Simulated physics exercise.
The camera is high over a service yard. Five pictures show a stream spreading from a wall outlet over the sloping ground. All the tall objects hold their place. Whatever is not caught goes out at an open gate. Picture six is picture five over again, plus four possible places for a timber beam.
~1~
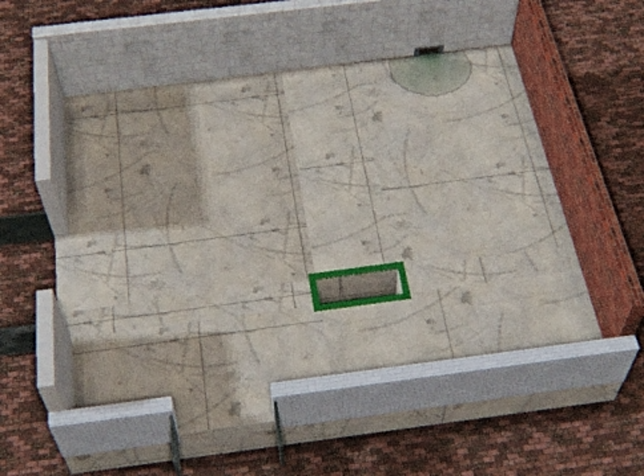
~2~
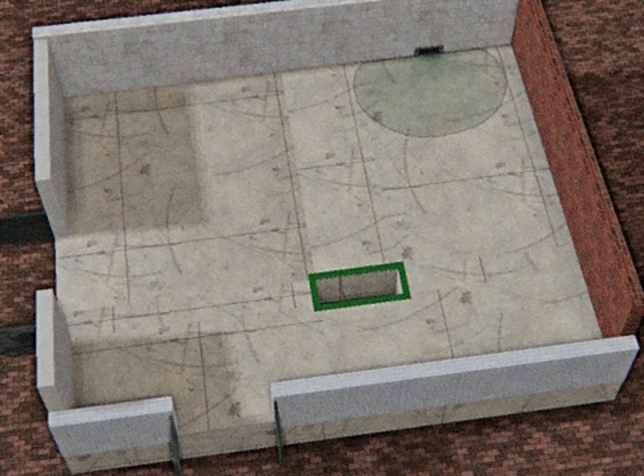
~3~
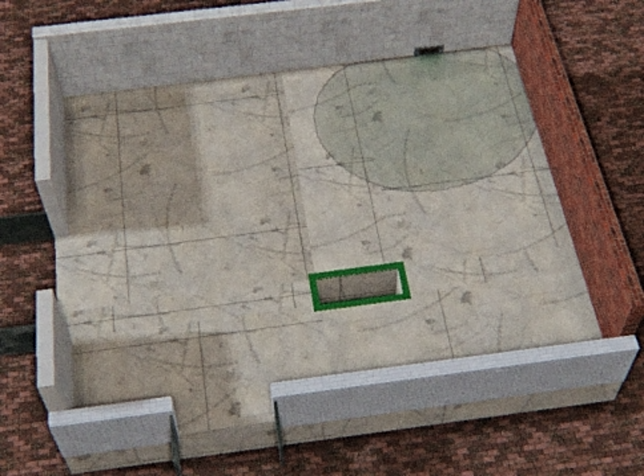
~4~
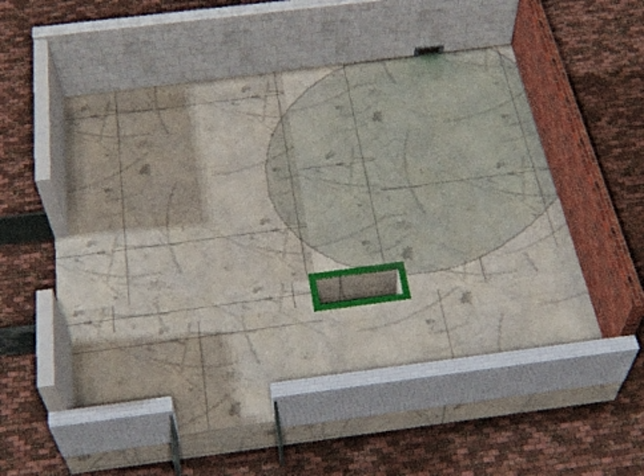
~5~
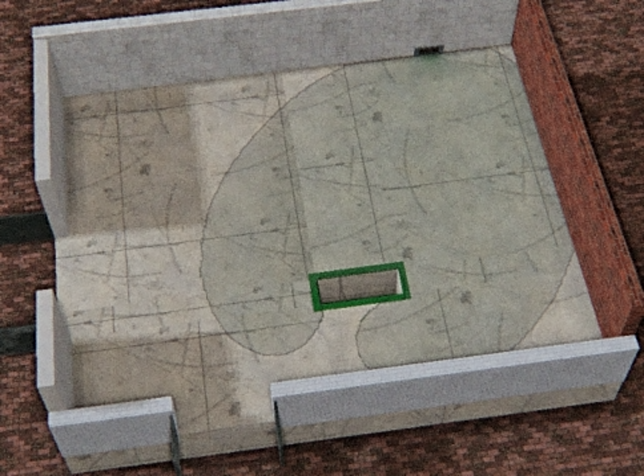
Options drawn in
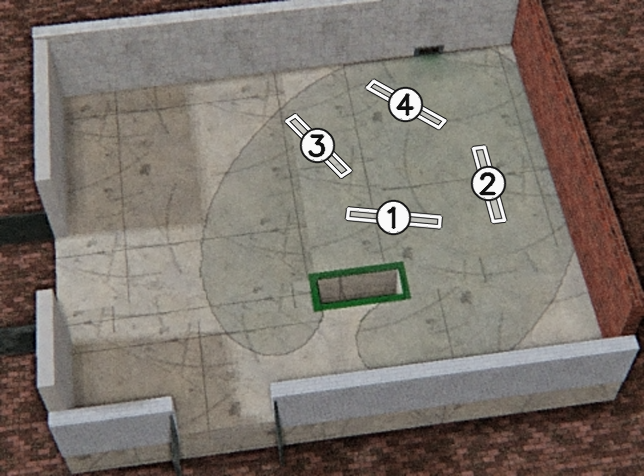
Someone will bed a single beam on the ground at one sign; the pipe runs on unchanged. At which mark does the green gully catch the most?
It is 3.
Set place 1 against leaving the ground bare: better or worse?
Worse.
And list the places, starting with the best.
3, 2, 4, 1.
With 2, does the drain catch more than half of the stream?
No, it does not.
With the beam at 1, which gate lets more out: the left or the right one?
The right one.
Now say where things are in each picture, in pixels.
Outfall at (429, 50); green gully at (359, 286); open gate at (71, 288); open gate at (225, 414); water covers 2 % of the ground and shows as far out as (414, 89); green gully still dry.
Water covers 8 % of the ground and shows as far out as (441, 133); green gully still dry.
Water covers 17 % of the ground and shows as far out as (356, 173); green gully still dry.
Water covers 33 % of the ground and shows as far out as (378, 267); green gully still dry.
Water covers 51 % of the ground and shows as far out as (227, 325); green gully taking water.
On the marked copy, 1 from (348, 213) to (439, 221); 2 from (498, 220) to (478, 147); 3 from (291, 118) to (345, 173); 4 from (370, 84) to (441, 124).
With 1, about 6 % of the stream runs into the green gully, about 93 % out by the gates.
With 2, about 32 % of the stream runs into the green gully, about 66 % out by the gates.
With 3, about 44 % of the stream runs into the green gully, about 52 % out by the gates.
With 4, about 12 % of the stream runs into the green gully, about 87 % out by the gates.
